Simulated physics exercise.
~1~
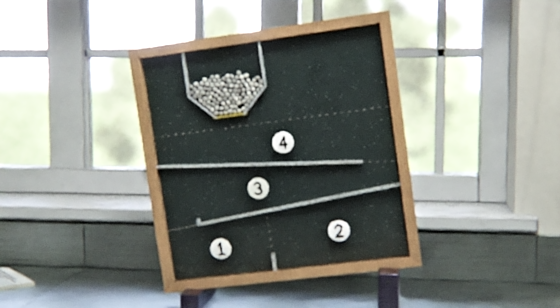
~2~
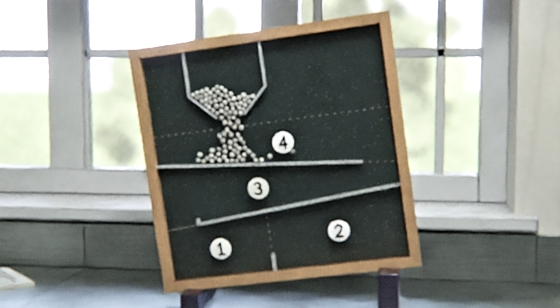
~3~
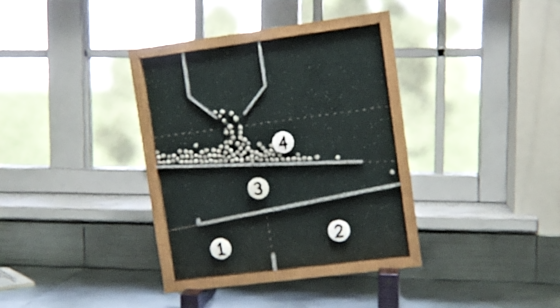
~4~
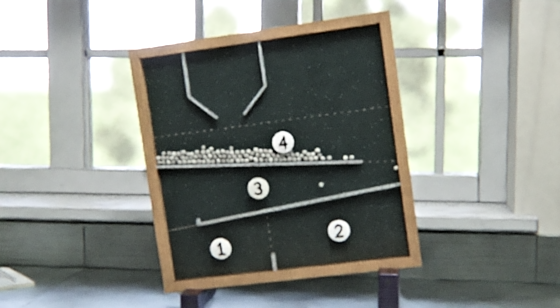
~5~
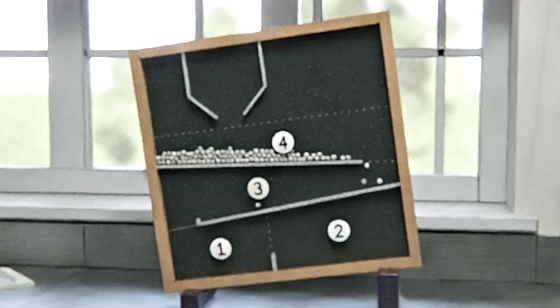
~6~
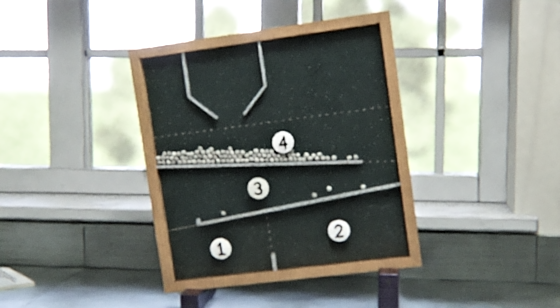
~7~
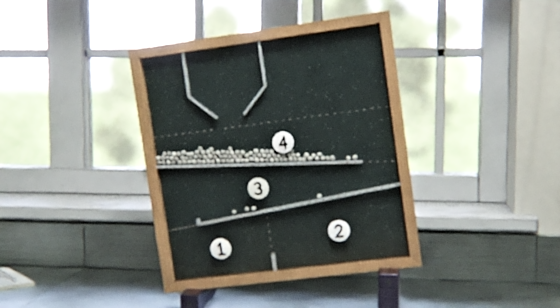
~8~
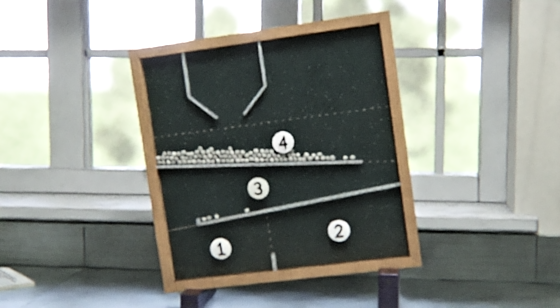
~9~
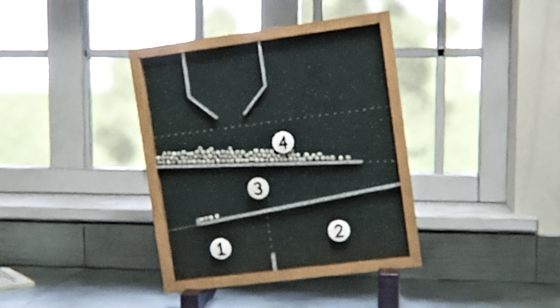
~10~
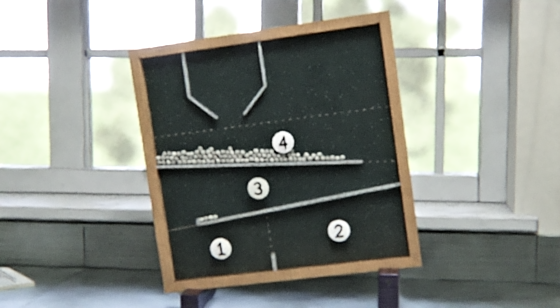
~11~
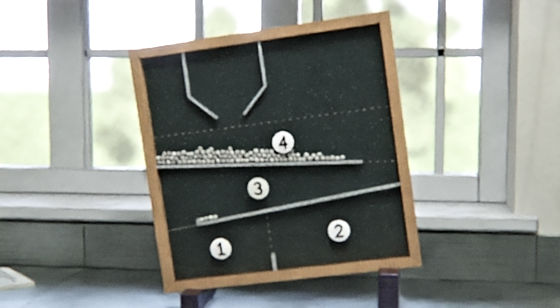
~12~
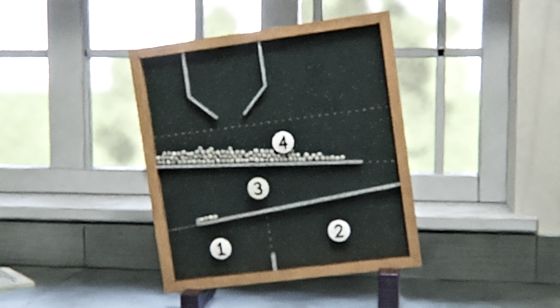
By a window, pale beads pouring from a hopper in a tilted case, piling on a shelf, a few rolling onto the ramp below and settling.
